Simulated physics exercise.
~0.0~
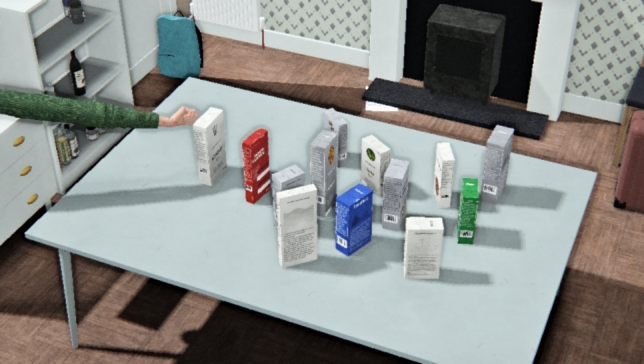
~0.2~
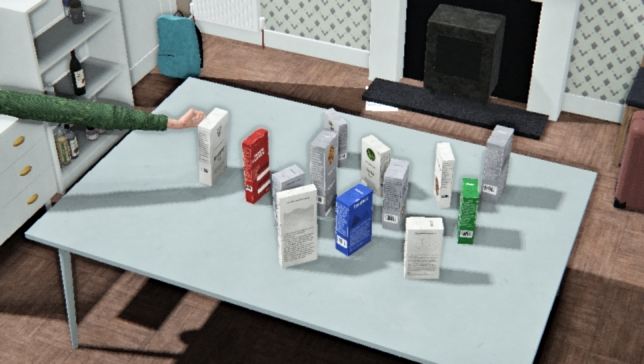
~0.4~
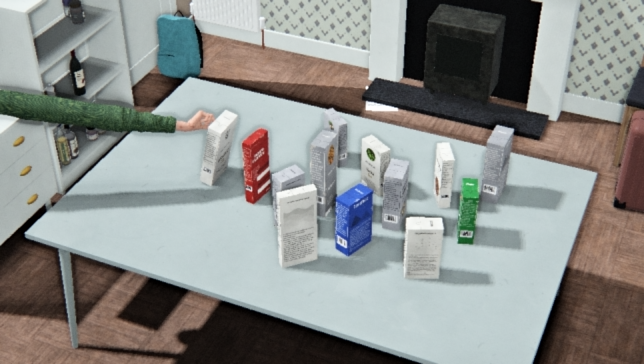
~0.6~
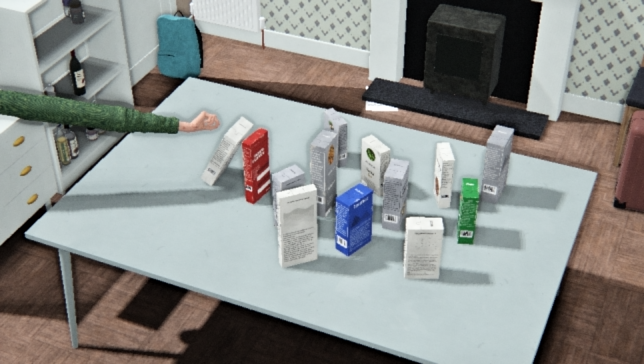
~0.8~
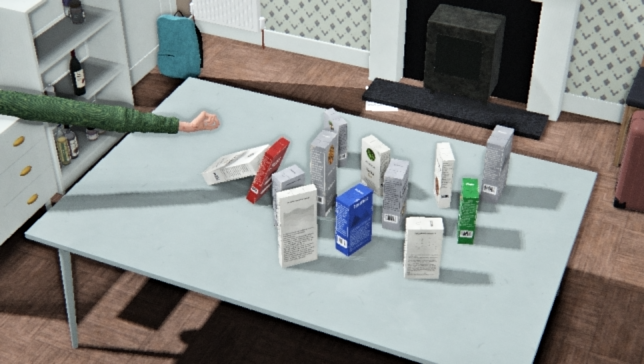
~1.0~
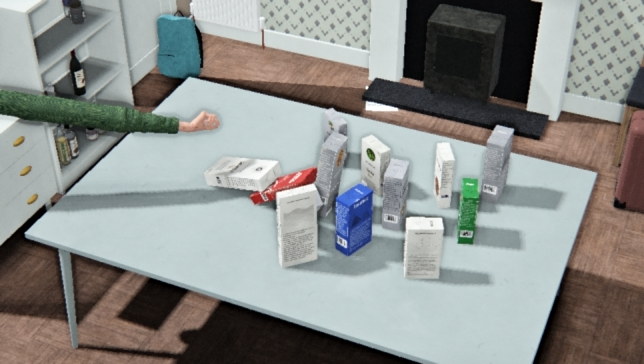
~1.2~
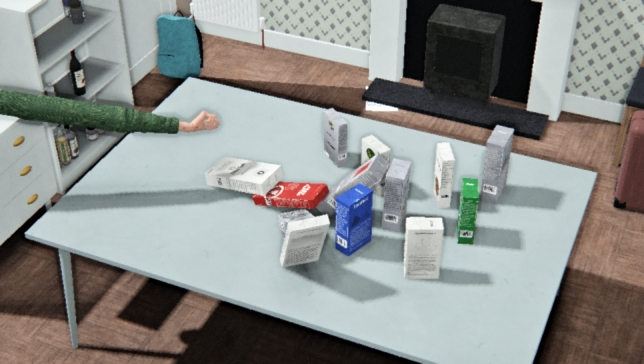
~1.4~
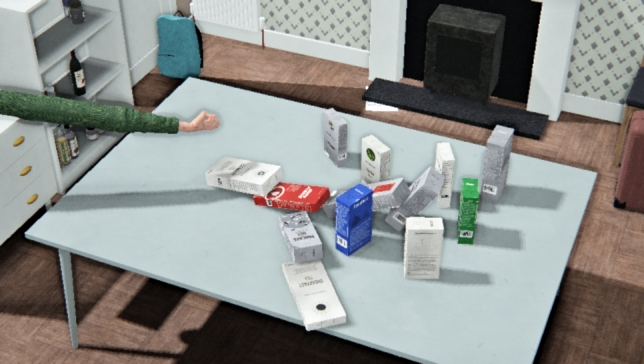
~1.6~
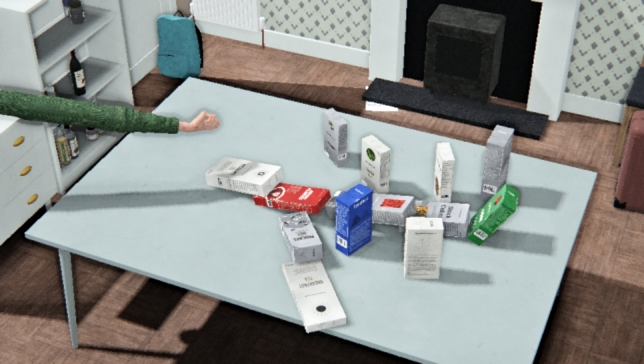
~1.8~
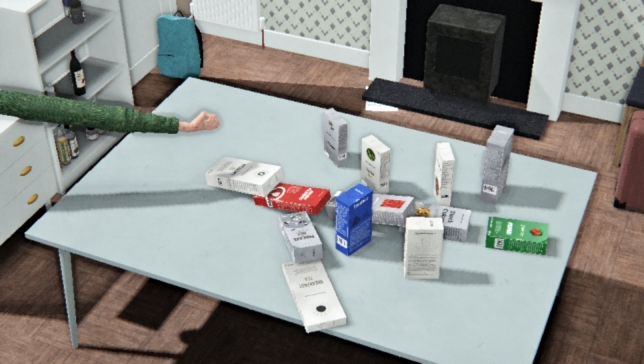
Upright boxes toppling across a table after a hand pushes one, the red and green falling while the blue stays standing.
